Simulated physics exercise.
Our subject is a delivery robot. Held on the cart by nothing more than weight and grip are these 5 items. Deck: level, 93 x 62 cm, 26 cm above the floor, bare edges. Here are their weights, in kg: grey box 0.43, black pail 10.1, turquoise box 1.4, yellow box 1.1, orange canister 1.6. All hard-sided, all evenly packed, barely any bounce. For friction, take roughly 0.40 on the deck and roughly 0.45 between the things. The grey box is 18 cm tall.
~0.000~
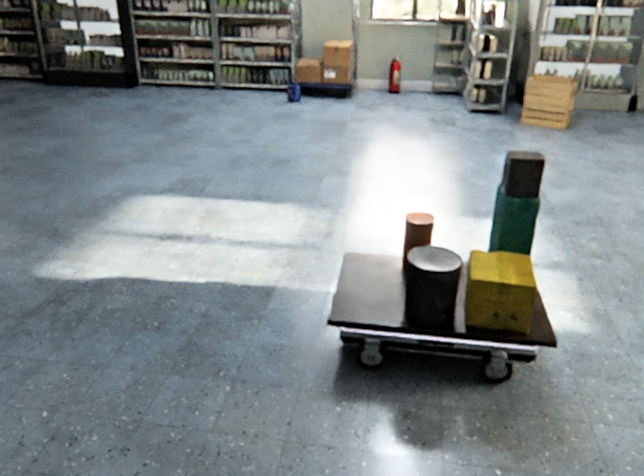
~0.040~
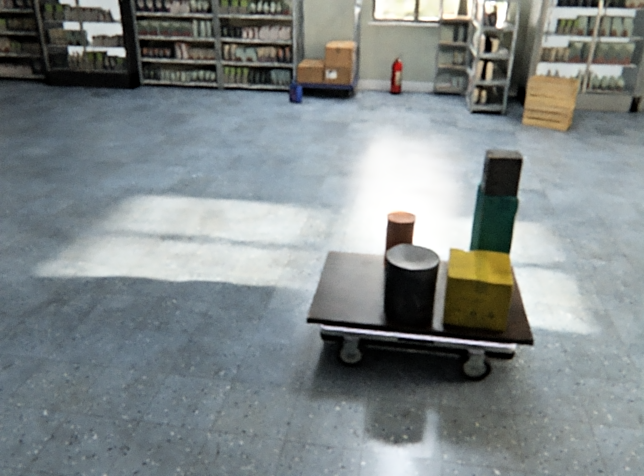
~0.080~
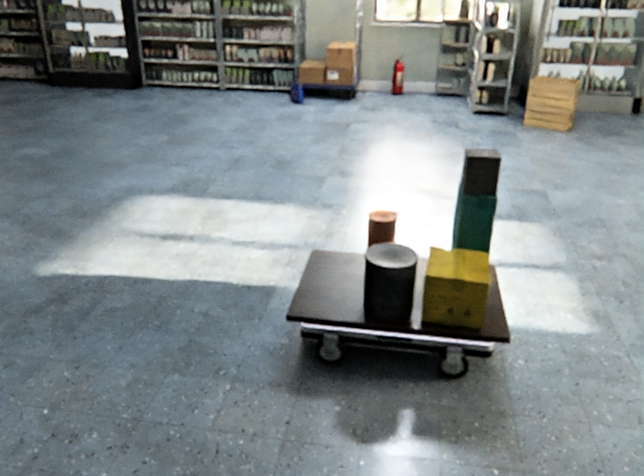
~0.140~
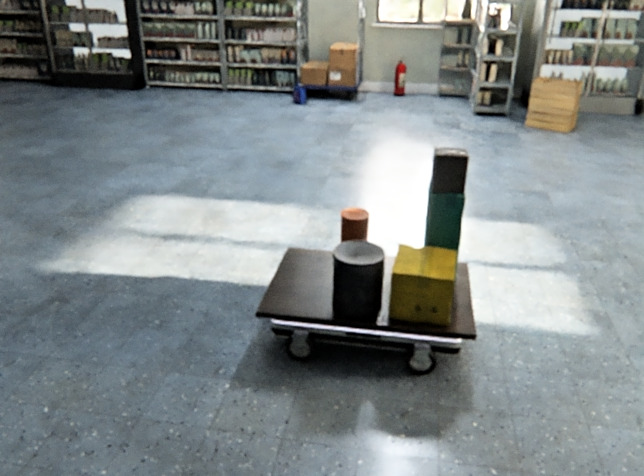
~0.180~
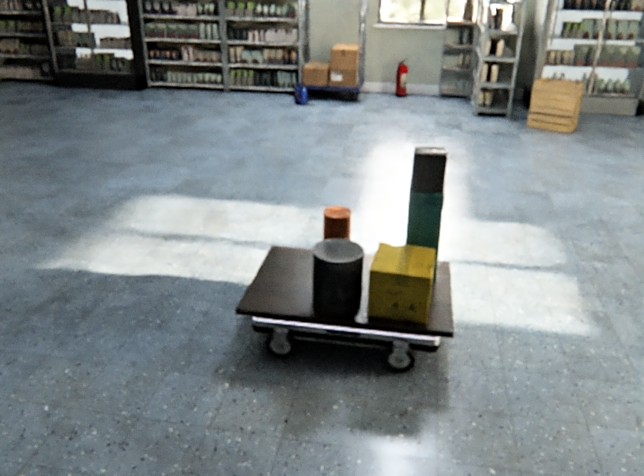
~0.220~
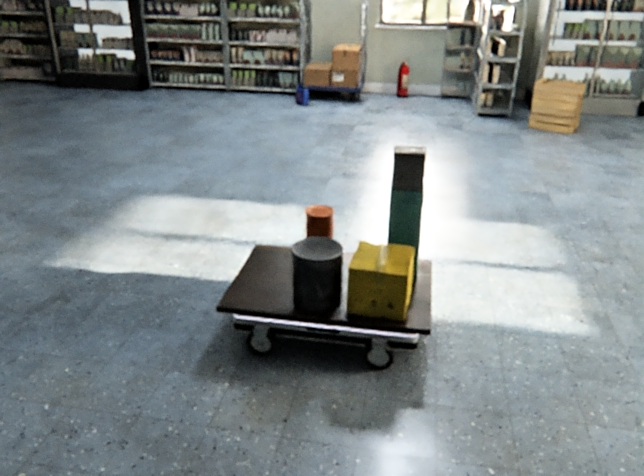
A low, flat delivery robot rolled slowly to the left across a sunlit floor, carrying a black pail, a yellow box, an orange canister, and a grey box stacked on a turquoise one.
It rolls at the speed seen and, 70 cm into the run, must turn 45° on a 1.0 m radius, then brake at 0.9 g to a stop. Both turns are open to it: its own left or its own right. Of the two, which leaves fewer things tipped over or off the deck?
I'd steer to the left.
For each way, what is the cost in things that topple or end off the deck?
Turning left 3, turning right 5.
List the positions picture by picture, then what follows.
In the first picture, 0 cm covered; grey box (522, 173); black pail (432, 285).
In the second picture, 9 cm covered; orange canister (399, 241); turquoise box (491, 236).
In the third picture, 18 cm covered; yellow box (455, 286); orange canister (381, 240).
In the fourth picture, 32 cm covered; turquoise box (442, 233); yellow box (423, 283).
In the fifth picture, 41 cm covered; orange canister (337, 237); turquoise box (423, 232).
In the sixth picture, 51 cm covered; grey box (409, 168); black pail (317, 274).
Turning left. At 0.62 s, 143 cm covered, turned 33°; orange canister now off the deck; black pail moved 17 cm near (126, 275); grey box moved 7 cm near (195, 160).
After 0.92 s, 202 cm covered, turned 45°; grey box and turquoise box now off the deck; black pail moved 25 cm; yellow box moved 6 cm.
After 1.22 s, 208 cm covered, turned 45°, stopped; black pail moved 42 cm; yellow box moved 31 cm.
In the end (1.7 s), off the deck, grey box, turquoise box and orange canister; not toppled but over 10 cm from the start, black pail and yellow box.
Turning right instead, grey box, black pail, turquoise box, yellow box and orange canister tipped over or off the deck, 5 of 5 in all.
